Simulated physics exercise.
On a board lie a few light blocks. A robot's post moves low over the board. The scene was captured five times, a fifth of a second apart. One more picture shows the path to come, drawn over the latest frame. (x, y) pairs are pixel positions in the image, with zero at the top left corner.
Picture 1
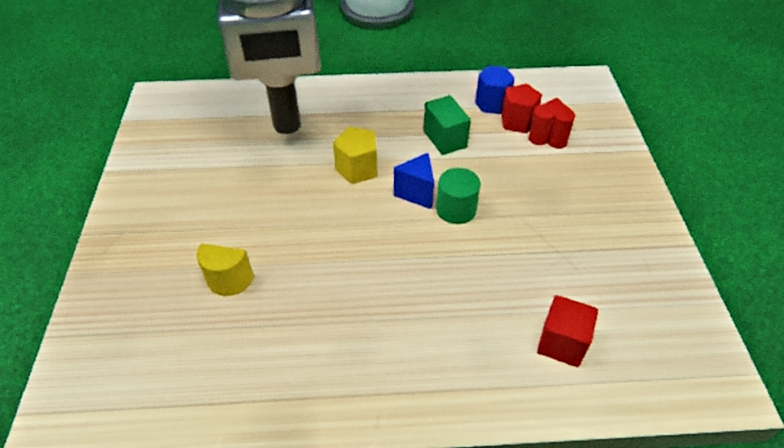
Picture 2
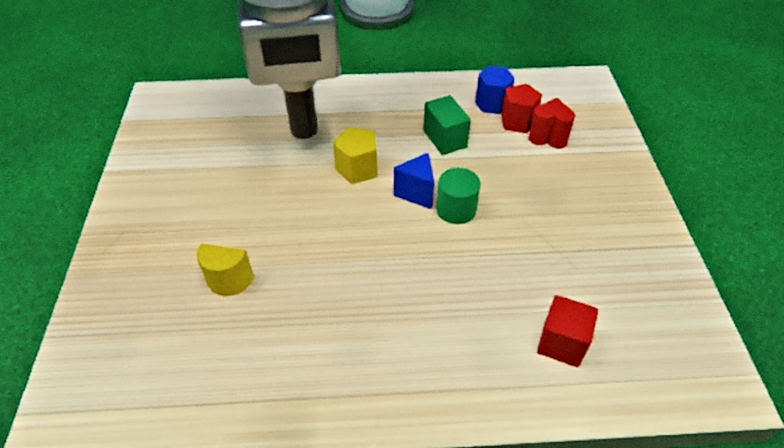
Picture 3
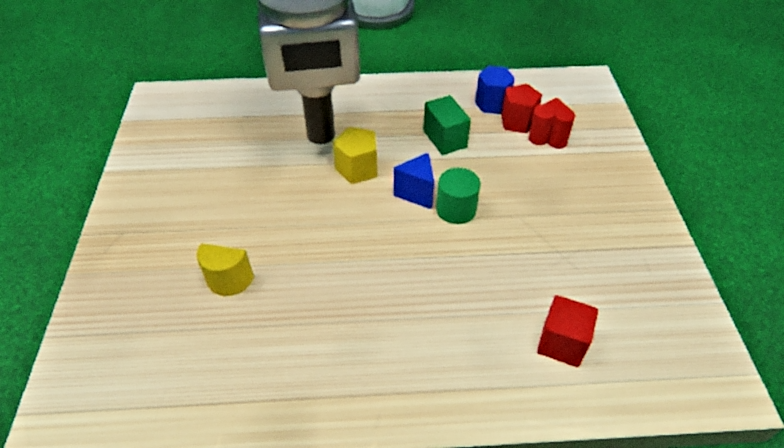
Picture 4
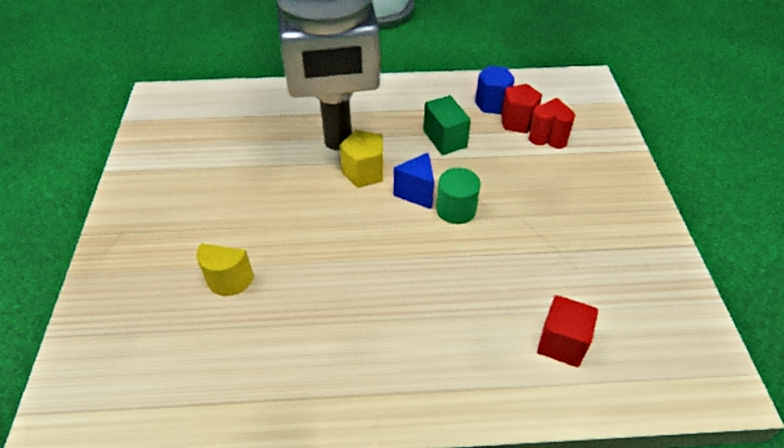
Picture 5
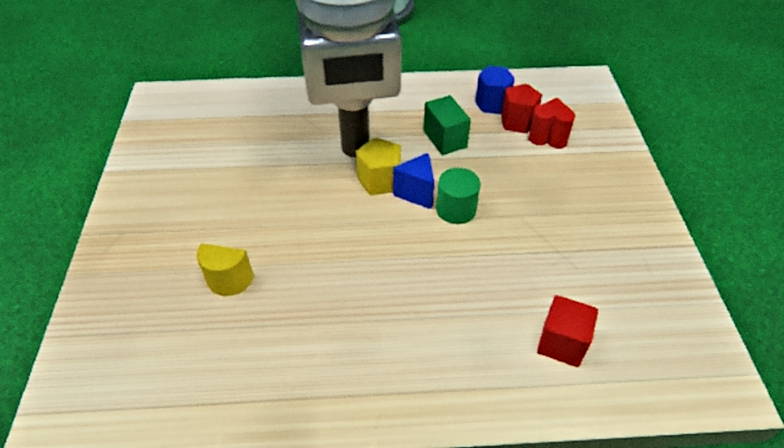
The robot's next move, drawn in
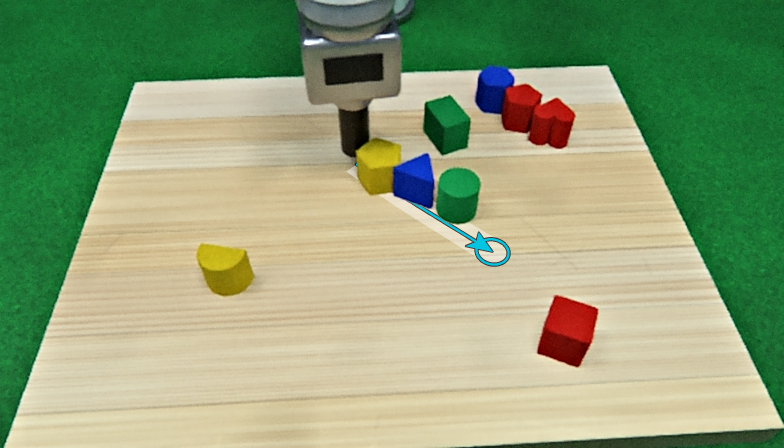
A robot's dark post, under a grey metal housing, glides low and slowly rightward and slightly nearer across a pale wooden board on green cloth, seen from above by a still camera. Yellow, blue and green blocks sit near the middle, blue and red ones at upper right, a yellow half-round at left, a red cube at lower right. The post meets the yellow five-sided block and nudges it right, up beside the blue three-sided block.
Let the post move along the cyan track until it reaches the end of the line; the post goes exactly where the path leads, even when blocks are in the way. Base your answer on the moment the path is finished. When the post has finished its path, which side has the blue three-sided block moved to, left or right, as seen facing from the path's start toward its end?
Answer: Right.
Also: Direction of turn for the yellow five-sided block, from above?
Viewed from the top, it goes clockwise.
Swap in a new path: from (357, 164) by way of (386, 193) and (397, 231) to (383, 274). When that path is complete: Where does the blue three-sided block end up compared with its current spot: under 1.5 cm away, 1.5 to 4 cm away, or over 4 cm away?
It's set to move over 4 cm.
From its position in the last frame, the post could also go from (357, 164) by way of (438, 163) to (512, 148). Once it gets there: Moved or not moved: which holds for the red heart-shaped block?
Right where it was.
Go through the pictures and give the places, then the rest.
In the first frame, lower end of the post (287, 126), tops of blocks, yellow five-sided block (356, 141), blue three-sided block (418, 167), green oblong block (448, 111), green circular block (460, 182).
In the second frame, post (304, 130), blocks as before.
In the third frame, post (321, 135), blocks as before.
In the fourth frame, post (339, 141), yellow five-sided block (363, 144).
In the fifth frame, post (356, 148), yellow five-sided block (380, 153), blue three-sided block (418, 167), green oblong block (448, 111), green circular block (460, 182).
The drawn path runs in a line from (357, 164) to (493, 252).
The first path, step by step. One third of the way, post (397, 176); yellow five-sided block (417, 187), turned 25° clockwise; blue three-sided block (447, 202), turned 25° anticlockwise; green circular block (472, 184).
Two thirds of the way, post (444, 205); yellow five-sided block (461, 221), turned 40° clockwise; blue three-sided block (489, 242), turned 15° anticlockwise; green circular block (480, 185).
At the end, post (496, 236); yellow five-sided block (503, 257), turned 60° clockwise; blue three-sided block (524, 286); green oblong block not moved; green circular block (499, 191).
